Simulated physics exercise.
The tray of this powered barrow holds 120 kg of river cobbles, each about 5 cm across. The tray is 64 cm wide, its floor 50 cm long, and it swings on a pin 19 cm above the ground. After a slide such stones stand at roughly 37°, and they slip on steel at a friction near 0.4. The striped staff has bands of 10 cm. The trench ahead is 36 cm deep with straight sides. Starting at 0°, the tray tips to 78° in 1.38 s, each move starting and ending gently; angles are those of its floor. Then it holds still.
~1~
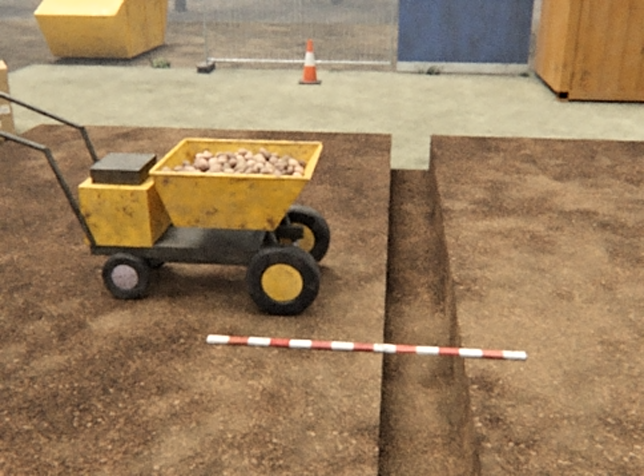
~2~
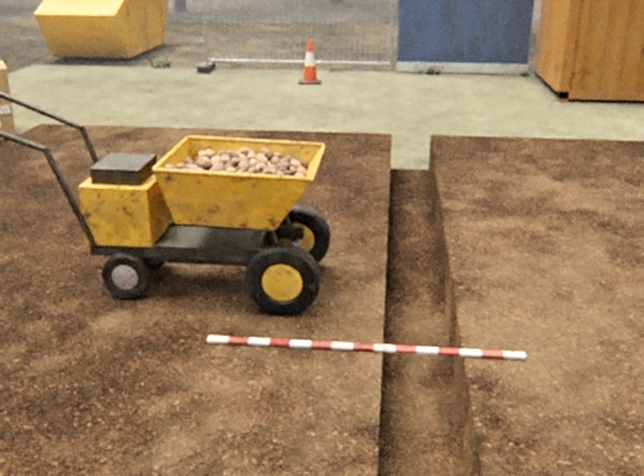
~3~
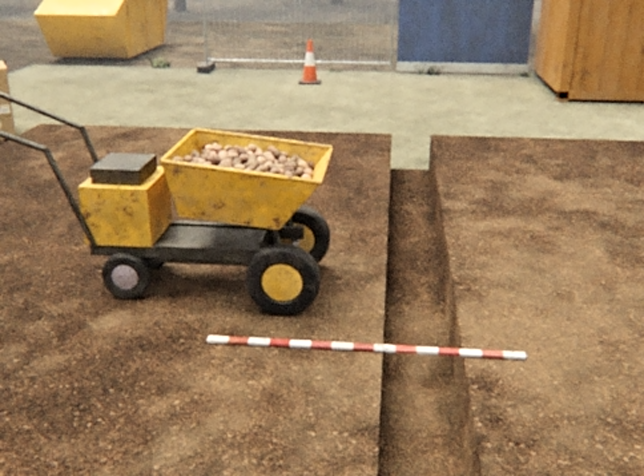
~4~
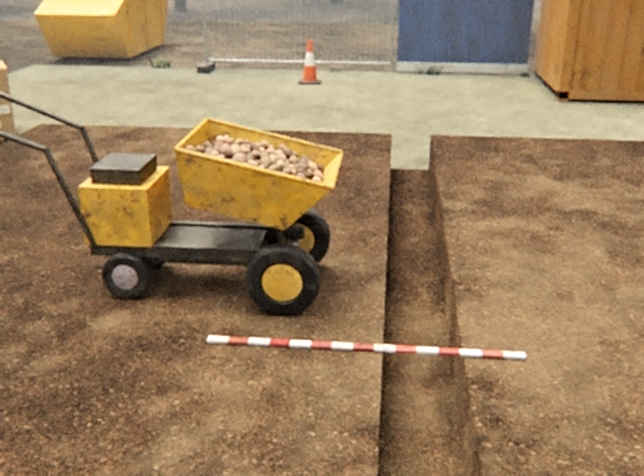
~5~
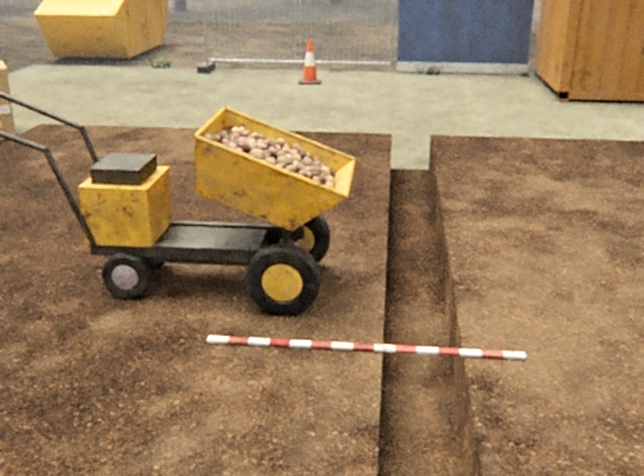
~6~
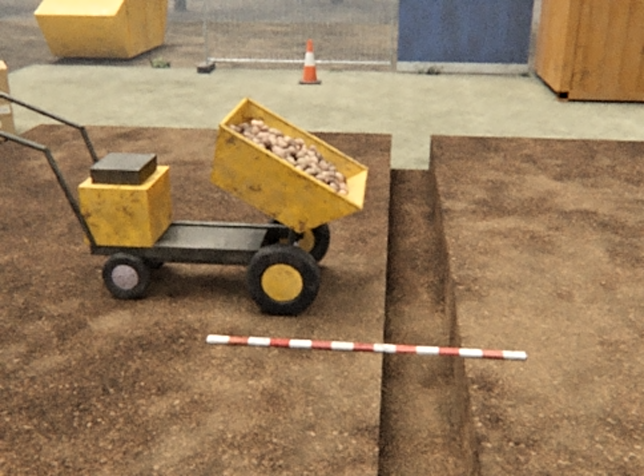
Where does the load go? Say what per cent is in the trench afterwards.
Some 94 per cent of it.
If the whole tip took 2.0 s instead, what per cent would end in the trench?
Then about 100 per cent.
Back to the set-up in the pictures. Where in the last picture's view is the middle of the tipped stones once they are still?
Their middle is at about (425, 339).
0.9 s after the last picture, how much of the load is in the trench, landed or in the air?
About 45 per cent by then.
Then, 0.4 s after the last picture the floor is at 66°, 99 % in the tray, 1 % in the trench; the foremost stones are at (407, 243).
Then, 0.9 s after the last picture the floor is at 78°, 49 % in the tray, 47 % in the trench, 4 % past the trench; the foremost stones are at (501, 293).
Then, 1.2 s after the last picture the floor is at 78°, 18 % in the tray, 76 % in the trench, 6 % past the trench; the foremost stones are at (557, 292).
Then, 3.2 s after the last picture the floor is at 78°, 0 % in the tray, 94 % in the trench, 6 % past the trench; the foremost stones are at (579, 283).
